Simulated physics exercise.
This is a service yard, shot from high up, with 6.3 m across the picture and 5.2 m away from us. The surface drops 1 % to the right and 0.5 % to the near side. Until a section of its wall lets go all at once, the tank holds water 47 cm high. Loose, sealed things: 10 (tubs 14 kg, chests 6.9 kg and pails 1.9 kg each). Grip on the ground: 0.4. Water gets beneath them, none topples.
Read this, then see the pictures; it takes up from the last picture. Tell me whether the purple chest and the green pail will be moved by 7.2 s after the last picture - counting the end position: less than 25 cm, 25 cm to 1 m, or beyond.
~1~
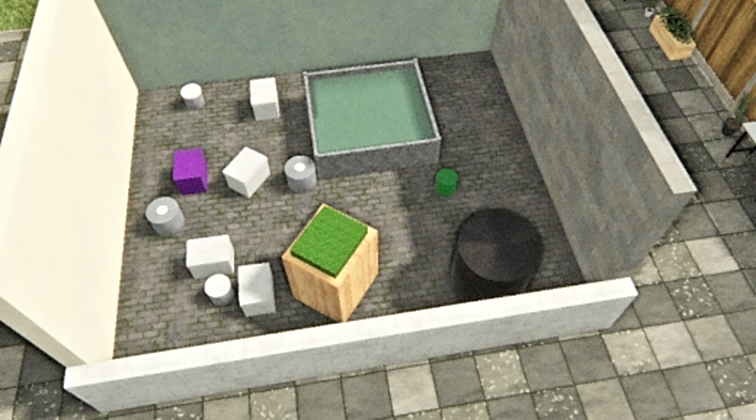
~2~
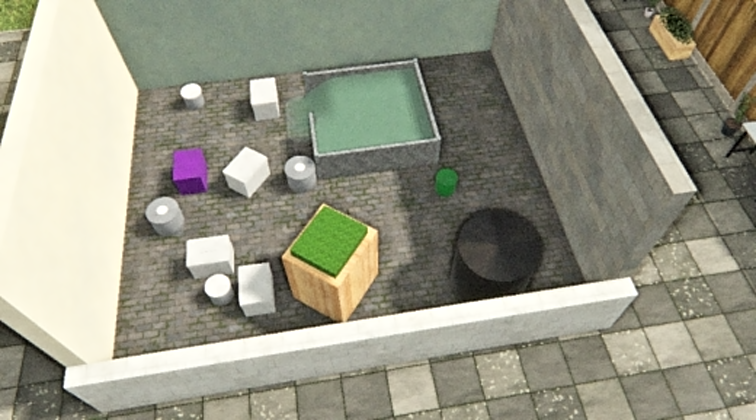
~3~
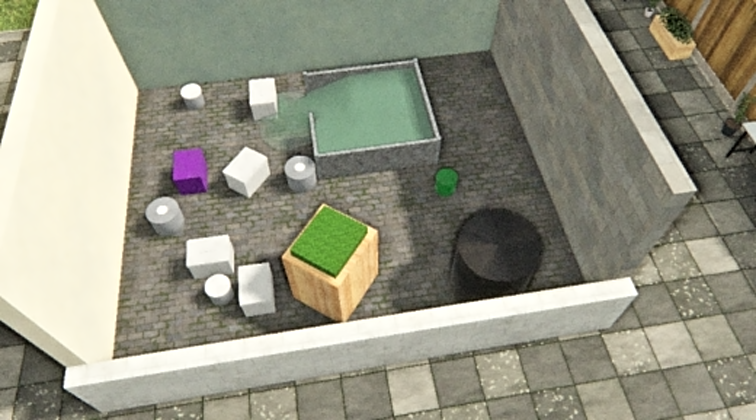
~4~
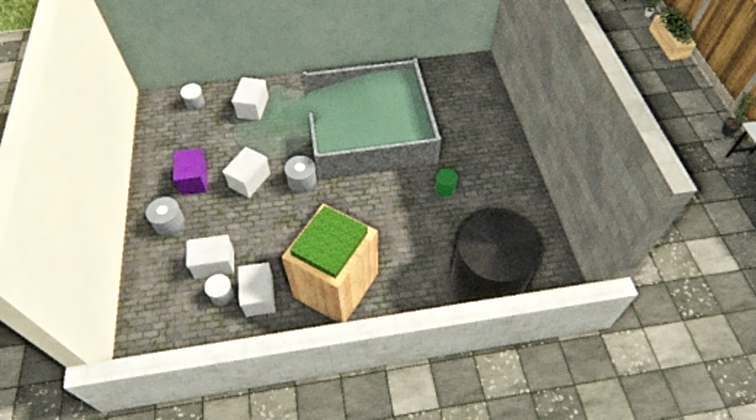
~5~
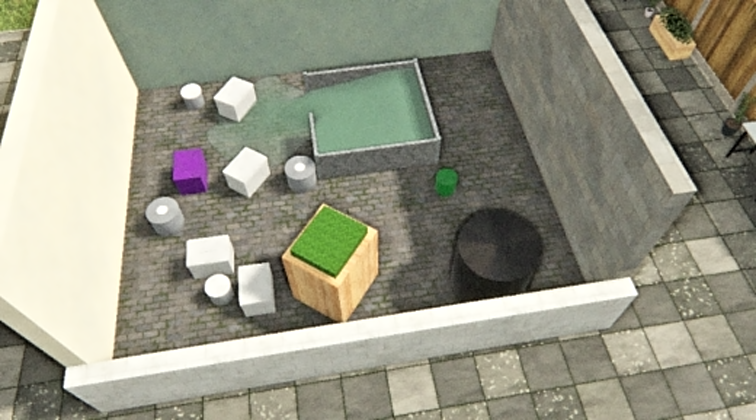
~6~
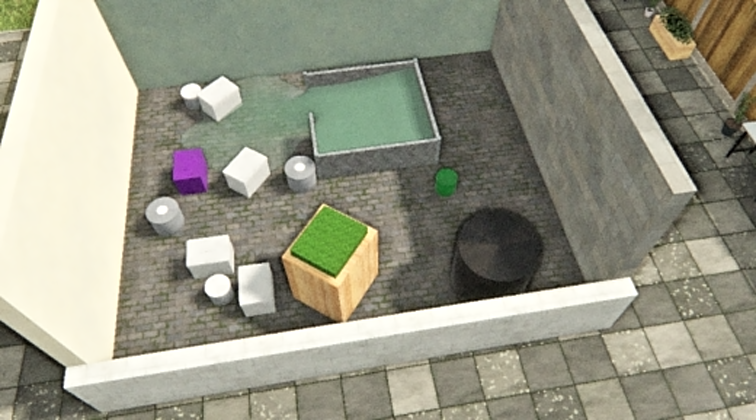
By the end the purple chest is well away and the green pail is close to its start.
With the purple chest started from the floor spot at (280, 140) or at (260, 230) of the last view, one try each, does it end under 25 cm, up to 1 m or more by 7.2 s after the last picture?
I'd say it lands far off on the first try and it lands far off on the second.
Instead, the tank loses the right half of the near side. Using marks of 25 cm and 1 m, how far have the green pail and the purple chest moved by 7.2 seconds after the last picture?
Note: Green pail swept well away, purple chest unmoved.
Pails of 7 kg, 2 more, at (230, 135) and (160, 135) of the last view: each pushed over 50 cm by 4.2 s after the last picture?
In the order asked: Clear of the mark; clear of the mark.
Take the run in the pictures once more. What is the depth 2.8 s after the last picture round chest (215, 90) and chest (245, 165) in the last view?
About 14 and 2 cm.
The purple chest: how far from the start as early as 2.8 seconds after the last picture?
120 cm or so by then.
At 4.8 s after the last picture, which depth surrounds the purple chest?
Close to 10 centimetres.
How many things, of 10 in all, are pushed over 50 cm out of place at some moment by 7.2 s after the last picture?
Count: 8.
Then, 0.9 s after the last picture the purple chest is near (163, 178), 0.4 m from its start, aground; the green pail is near (447, 177), 0.0 m from its start, aground; 2 afloat.
Then, 2.8 s after the last picture the purple chest is near (135, 225), 1.2 m from its start, afloat; the green pail is near (447, 177), 0.0 m from its start, aground; 3 afloat.
Then, 4.8 s after the last picture the purple chest is near (170, 341), 2.8 m from its start, afloat; the green pail is near (447, 177), 0.0 m from its start, aground; 6 afloat.
Then, 7.2 s after the last picture the purple chest is near (225, 330), 2.8 m from its start, afloat; the green pail is near (455, 179), 0.1 m from its start, aground; 8 afloat.
